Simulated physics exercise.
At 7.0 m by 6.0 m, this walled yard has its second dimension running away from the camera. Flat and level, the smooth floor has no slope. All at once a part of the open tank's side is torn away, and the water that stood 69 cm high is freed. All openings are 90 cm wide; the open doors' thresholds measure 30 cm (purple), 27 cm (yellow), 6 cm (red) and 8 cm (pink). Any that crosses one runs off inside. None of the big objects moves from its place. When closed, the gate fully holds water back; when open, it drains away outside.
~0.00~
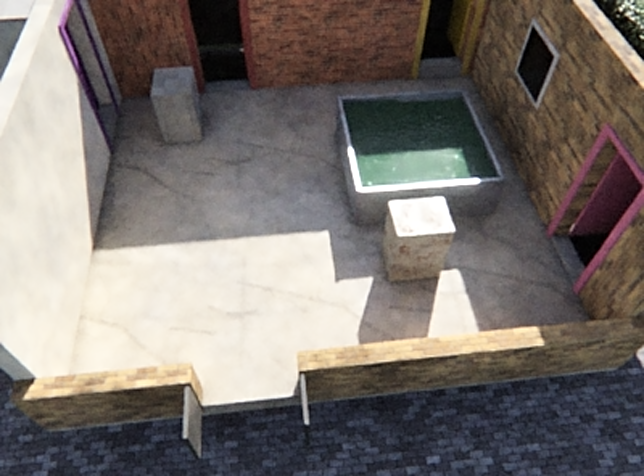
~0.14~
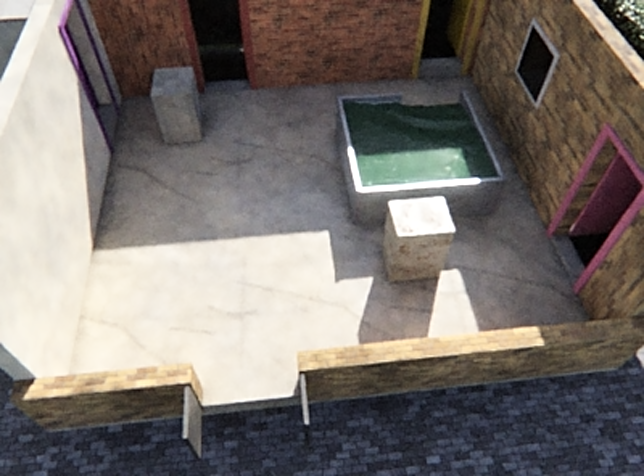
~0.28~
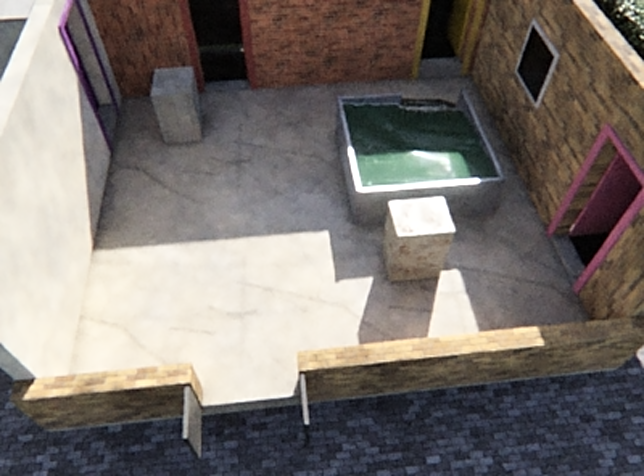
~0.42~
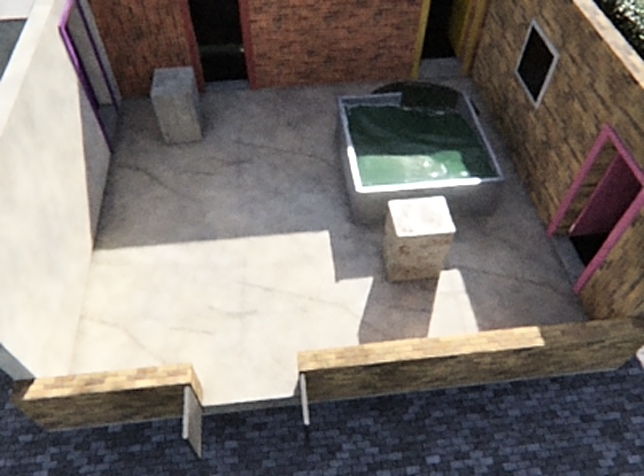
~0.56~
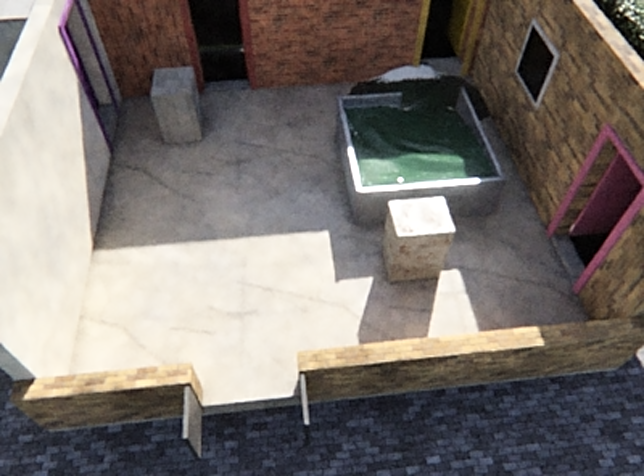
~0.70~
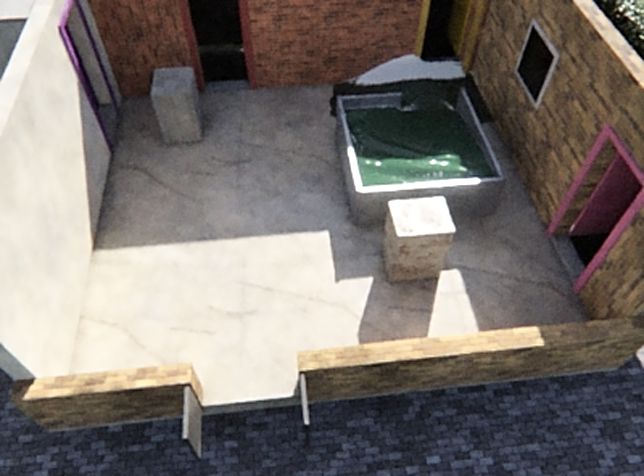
Green water in the open tank sloshes, then pours out its far side onto the floor.
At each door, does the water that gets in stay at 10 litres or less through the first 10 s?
Result: Purple door: Fails to top it. Yellow door: Tops it. Red door: Fails to top it. Pink door: Fails to top it.
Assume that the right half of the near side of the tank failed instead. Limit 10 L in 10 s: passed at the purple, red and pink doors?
Then it goes purple fine, red fine, pink too high.
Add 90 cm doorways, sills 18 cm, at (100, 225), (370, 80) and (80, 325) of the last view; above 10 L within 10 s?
So, in the order given, it's shy of the mark, then beyond the mark, then shy of the mark.
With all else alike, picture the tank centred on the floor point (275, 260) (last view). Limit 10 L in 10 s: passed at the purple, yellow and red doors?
Purple gets no more than that, yellow gets no more than that, red gets more than that.
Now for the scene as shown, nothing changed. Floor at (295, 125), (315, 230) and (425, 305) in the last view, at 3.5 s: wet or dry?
Well, the first is drenched, the next untouched by it, the last untouched by it.
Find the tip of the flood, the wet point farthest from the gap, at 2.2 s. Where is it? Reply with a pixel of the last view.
About (170, 97) in the last view.
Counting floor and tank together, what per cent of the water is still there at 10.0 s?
Roughly 90 per cent is still there.
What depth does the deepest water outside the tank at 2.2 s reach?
Some 48 cm deep.
After 1.4 s water covers 10 % of the floor and is deepest (54 cm) near (468, 78); purple door not reached, yellow door 48 cm at the sill, 32 L in, red door not reached, pink door not reached.
After 2.2 s water covers 25 % of the floor and is deepest (48 cm) near (468, 78); purple door not reached, yellow door 44 cm at the sill, 122 L in, red door 5 cm at the sill, 0 L in, pink door not reached.
After 3.5 s water covers 50 % of the floor and is deepest (30 cm) near (416, 81); purple door 9 cm at the sill, 0 L in, yellow door 30 cm at the sill, 180 L in, red door 4 cm at the sill, 0 L in, pink door 10 cm at the sill, 0 L in.
After 6.0 s water covers 85 % of the floor and is deepest (19 cm) near (433, 103); purple door 10 cm at the sill, 0 L in, yellow door 19 cm at the sill, 186 L in, red door 4 cm at the sill, 0 L in, pink door 8 cm at the sill, 1 L in.
After 10.0 s water covers 95 % of the floor and is deepest (14 cm) near (129, 256); purple door 7 cm at the sill, 0 L in, yellow door 11 cm at the sill, 186 L in, red door 5 cm at the sill, 1 L in, pink door 5 cm at the sill, 1 L in.
